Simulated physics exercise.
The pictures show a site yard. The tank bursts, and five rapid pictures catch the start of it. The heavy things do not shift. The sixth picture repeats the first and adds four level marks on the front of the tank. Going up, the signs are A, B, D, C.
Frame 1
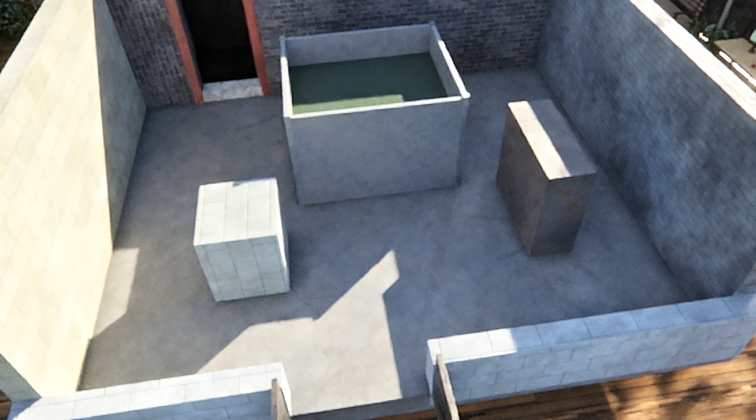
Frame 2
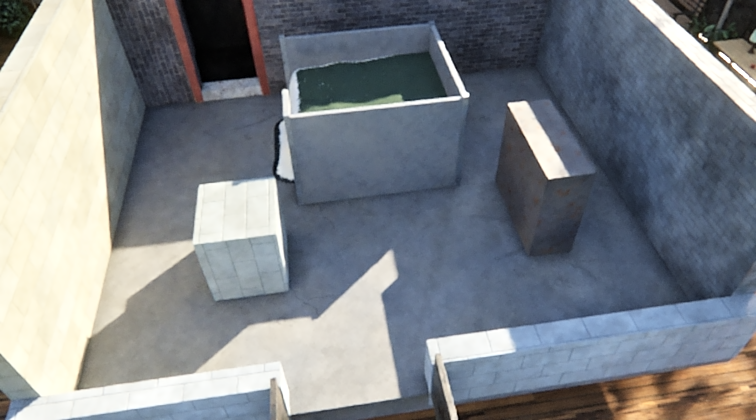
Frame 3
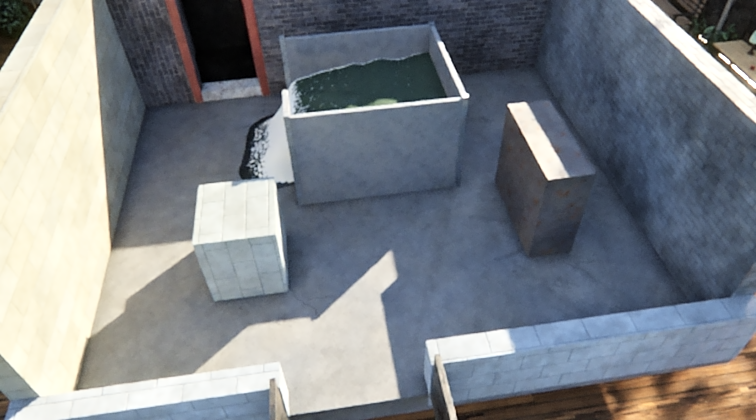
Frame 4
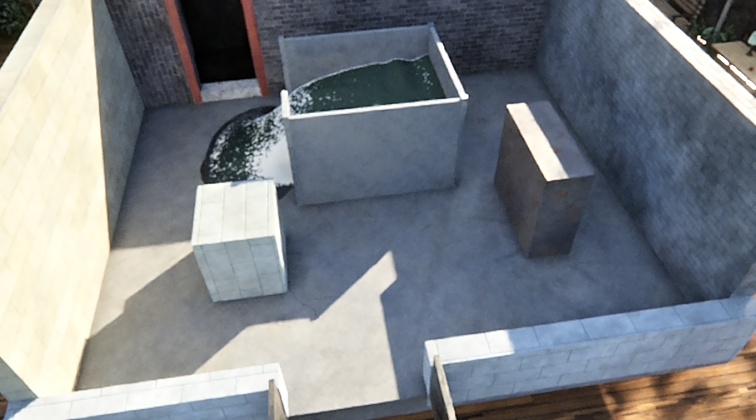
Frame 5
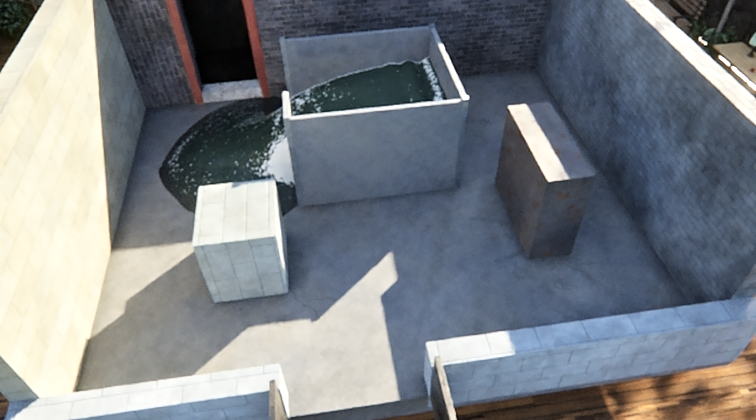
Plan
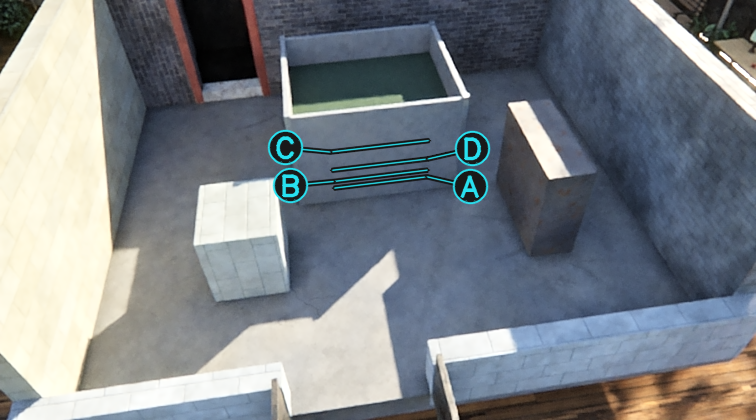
Walled yard with dark green water pouring from the left side of a grey tank and spreading across the ground behind a pale block.
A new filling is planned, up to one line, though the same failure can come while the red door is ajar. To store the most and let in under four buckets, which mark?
I would pick level D.
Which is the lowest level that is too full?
Here it is level C.
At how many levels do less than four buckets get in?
Three.
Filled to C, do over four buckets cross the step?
Yes, it does.
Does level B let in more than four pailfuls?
No, not at all.
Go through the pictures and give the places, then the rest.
Water in the tank at rest, its middle at (368, 93); foot of the red doorway at (234, 99); open gate at (355, 348), in the first picture.
Water covers 1 % of the ground, its front hidden from here, in the second picture.
Front seen at (256, 129), 4 % of the ground wet, in the third picture.
Front seen at (218, 137), 8 % of the ground wet, in the fourth picture.
Front seen at (199, 125), 14 % of the ground wet, in the fifth picture.
On the marked copy, A at (381, 182); B at (380, 175); C at (379, 146); D at (380, 164); from the bottom up A, B, D, C.
With A, nothing gets over.
With B, nothing gets over.
With C, about 11 bucketfuls get in.
With D, a bucket or two gets in.
